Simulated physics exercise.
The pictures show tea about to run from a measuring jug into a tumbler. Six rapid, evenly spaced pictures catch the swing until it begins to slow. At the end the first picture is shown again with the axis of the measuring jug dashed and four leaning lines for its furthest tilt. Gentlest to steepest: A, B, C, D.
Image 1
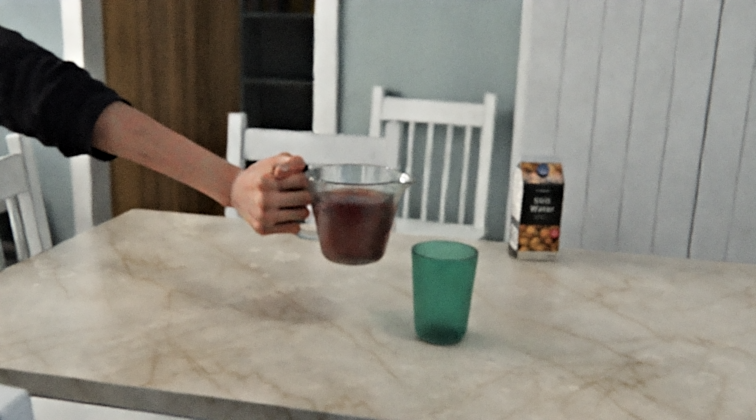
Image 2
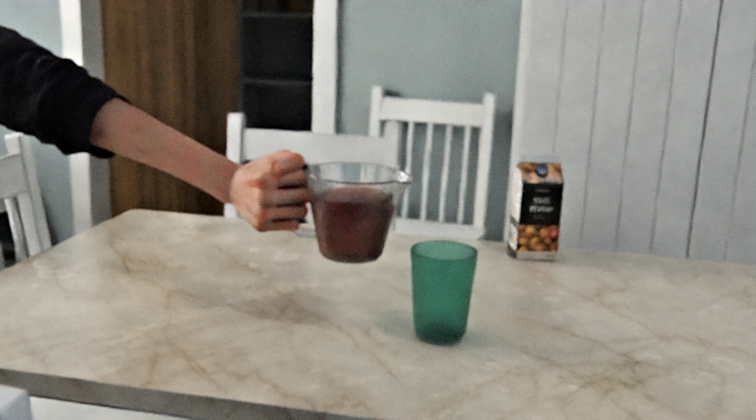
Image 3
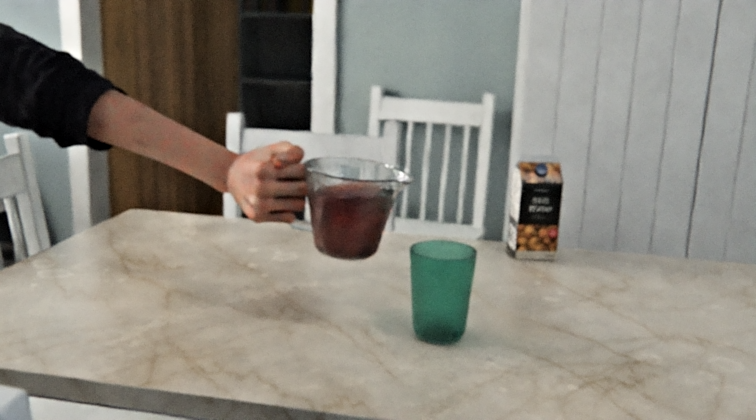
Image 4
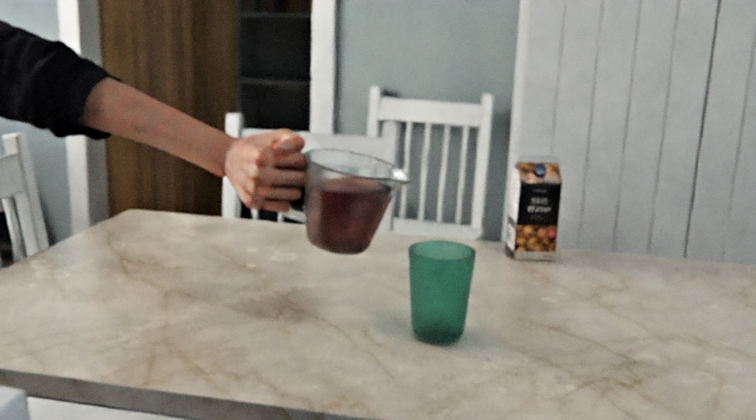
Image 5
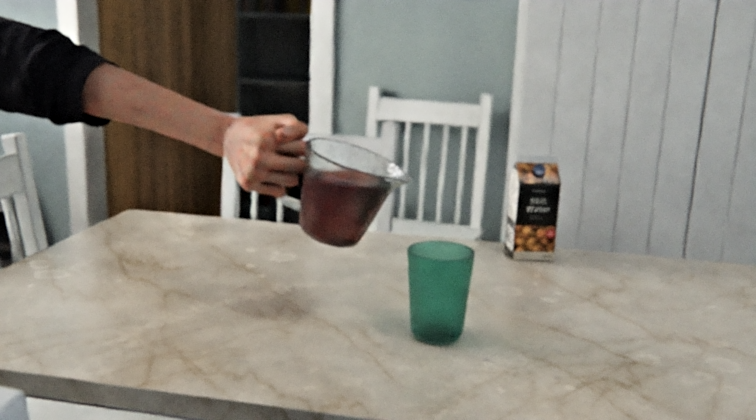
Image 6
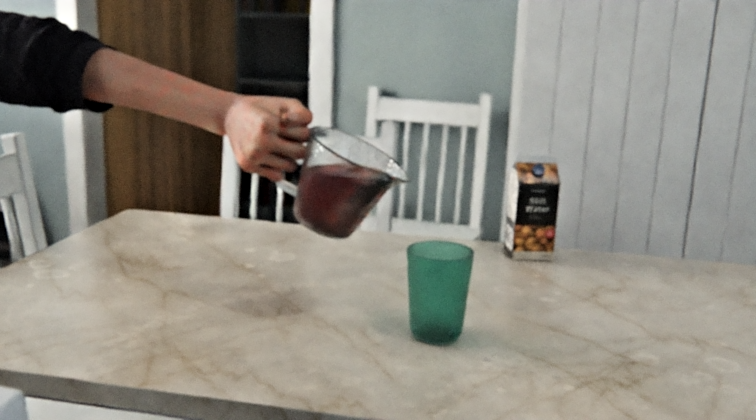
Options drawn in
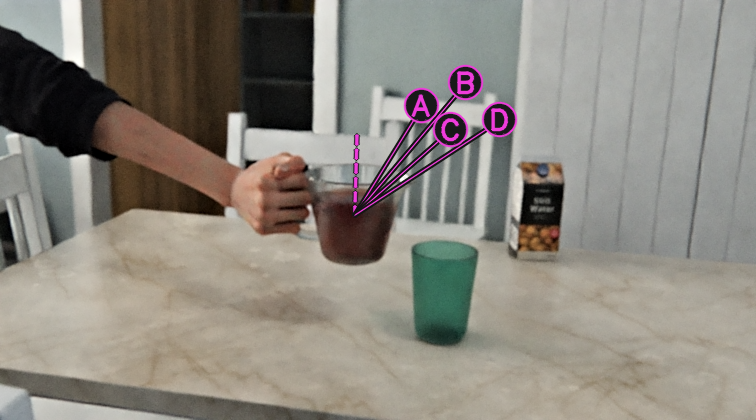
A hand held a clear measuring jug of dark reddish liquid above a marble-patterned table, beside a green tumbler, then raised it slightly and gradually tilted it to the right, with nothing leaving the lip.
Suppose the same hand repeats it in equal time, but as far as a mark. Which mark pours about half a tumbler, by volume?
Best: D.
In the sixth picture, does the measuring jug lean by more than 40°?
No.
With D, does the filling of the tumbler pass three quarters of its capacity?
No, it does not.
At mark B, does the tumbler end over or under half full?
Under half.
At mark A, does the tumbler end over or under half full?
Under.
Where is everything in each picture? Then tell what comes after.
Upright, lip at (415, 181); rim of the tumbler round (445, 249); nothing has left yet.
Upright, lip at (414, 181); nothing has left yet.
Tipped about 5°, lip at (413, 180); nothing has left yet.
Tipped about 10°, lip at (412, 181); nothing has left yet.
Tipped about 17°, lip at (410, 181); nothing has left yet.
Tipped about 24°, lip at (409, 180); nothing has left yet.
On the marked copy, A at (413, 120); B at (455, 95); C at (438, 141); D at (485, 129).
With A, the tumbler ends with about 5 % of what it can hold.
With B, the tumbler ends with about 17 % of what it can hold.
With C, the tumbler ends with about 32 % of what it can hold.
With D, the tumbler ends with about 51 % of what it can hold.
